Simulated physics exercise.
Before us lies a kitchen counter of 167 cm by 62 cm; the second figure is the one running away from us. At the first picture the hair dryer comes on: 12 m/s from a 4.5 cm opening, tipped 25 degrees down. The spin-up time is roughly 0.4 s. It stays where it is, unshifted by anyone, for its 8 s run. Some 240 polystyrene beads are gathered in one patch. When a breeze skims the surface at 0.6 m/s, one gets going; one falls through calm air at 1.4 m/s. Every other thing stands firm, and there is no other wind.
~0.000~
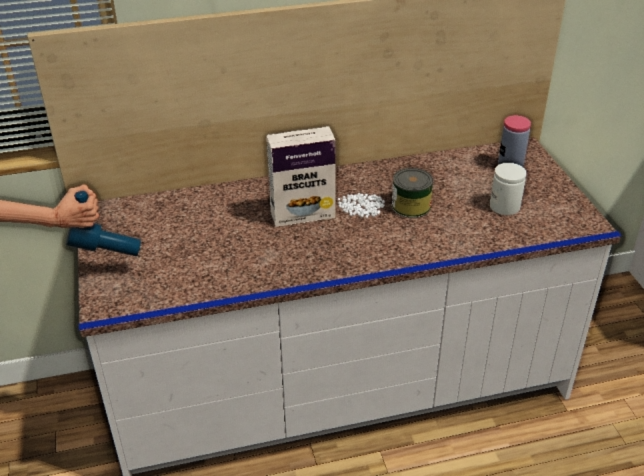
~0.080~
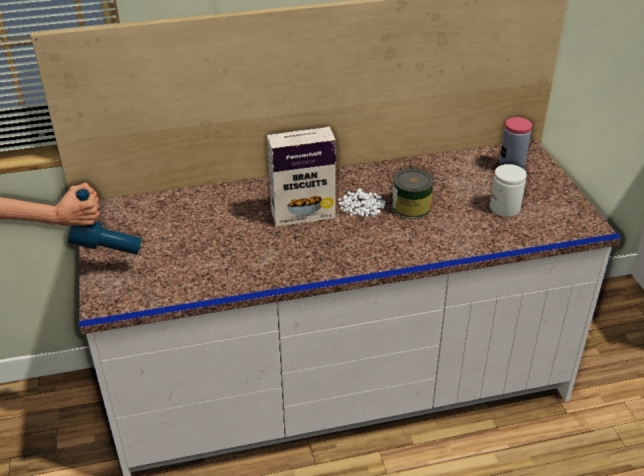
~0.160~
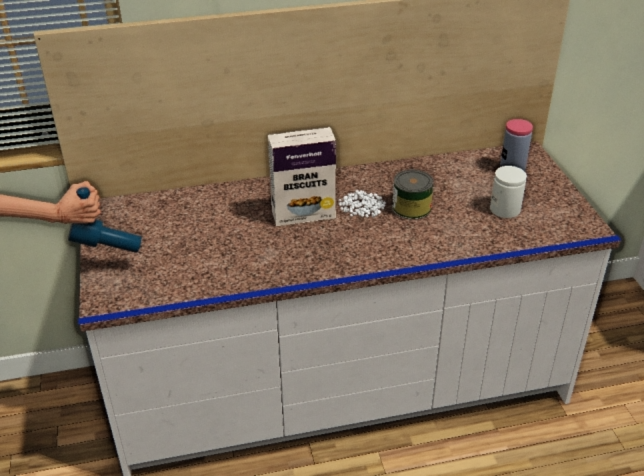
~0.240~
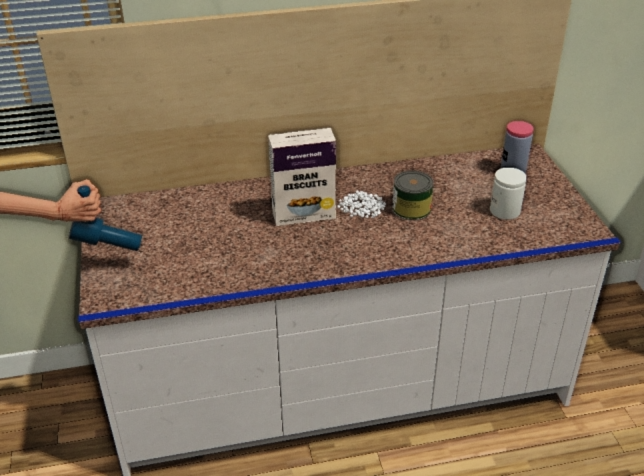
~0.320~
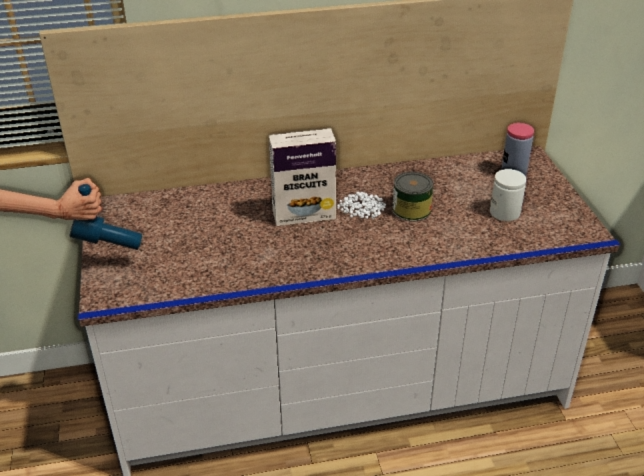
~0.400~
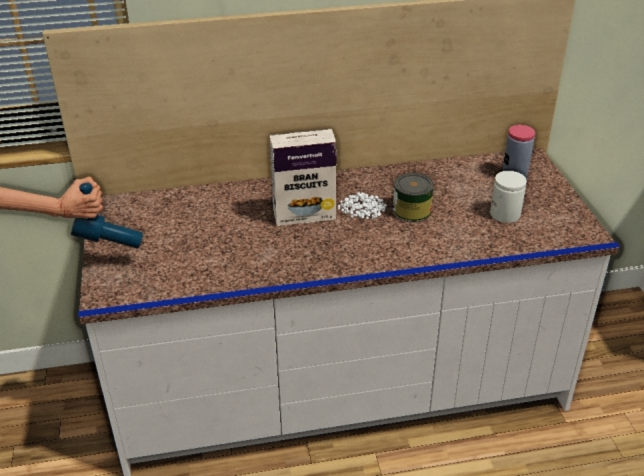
A hand holding a teal hair dryer over a speckled kitchen counter, with white beads, carton, tin and two other containers staying still.
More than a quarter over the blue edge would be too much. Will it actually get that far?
No.
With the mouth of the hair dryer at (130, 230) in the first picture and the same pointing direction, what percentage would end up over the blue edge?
In that case roughly 0 percent.
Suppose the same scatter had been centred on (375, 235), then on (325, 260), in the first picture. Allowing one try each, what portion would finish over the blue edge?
0 %, 70 %.
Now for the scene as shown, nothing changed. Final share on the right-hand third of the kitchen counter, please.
I'd estimate around 20 per cent.
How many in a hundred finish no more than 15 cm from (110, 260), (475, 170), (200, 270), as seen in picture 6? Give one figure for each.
Estimates in listed order: 0 %; 15 %; 0 %.
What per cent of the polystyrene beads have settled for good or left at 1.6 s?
0 per cent.
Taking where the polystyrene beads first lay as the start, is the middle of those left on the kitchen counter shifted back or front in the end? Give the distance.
It drifts toward the rear side, close to 15 cm in all.
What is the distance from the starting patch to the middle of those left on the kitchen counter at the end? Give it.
The middle is roughly 30 cm from where it started.
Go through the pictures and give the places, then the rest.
The middle of the polystyrene beads is near (362, 205), none has stirred yet and the mouth of the hair dryer is at (138, 248), in the first picture.
The middle of the polystyrene beads is near (363, 203), none has stirred yet and the blue edge is centred on (367, 280), in the second picture.
The middle of the polystyrene beads is near (363, 204), none has stirred yet, the top of a tin is at (414, 180) and the top of a carton is at (302, 137), in the third picture.
The middle of the polystyrene beads is near (363, 204) and none has stirred yet, in the fourth picture.
The middle of the polystyrene beads is near (363, 205) and none has stirred yet, in the fifth picture.
The middle of the polystyrene beads is near (364, 206) and none has stirred yet, in the sixth picture.
After 1.6 s the count stands so, 0 % are over the blue edge; the middle of those still in play is near (387, 170).
After 2.6 s the count stands so, 0 % are over the blue edge; the middle of those still in play is near (450, 162).
After 4.4 s the count stands so, 0 % are over the blue edge; the middle of those still in play is near (460, 160).
After 8.0 s, at the end, 0 % are over the blue edge; the middle of those still in play is near (422, 174).
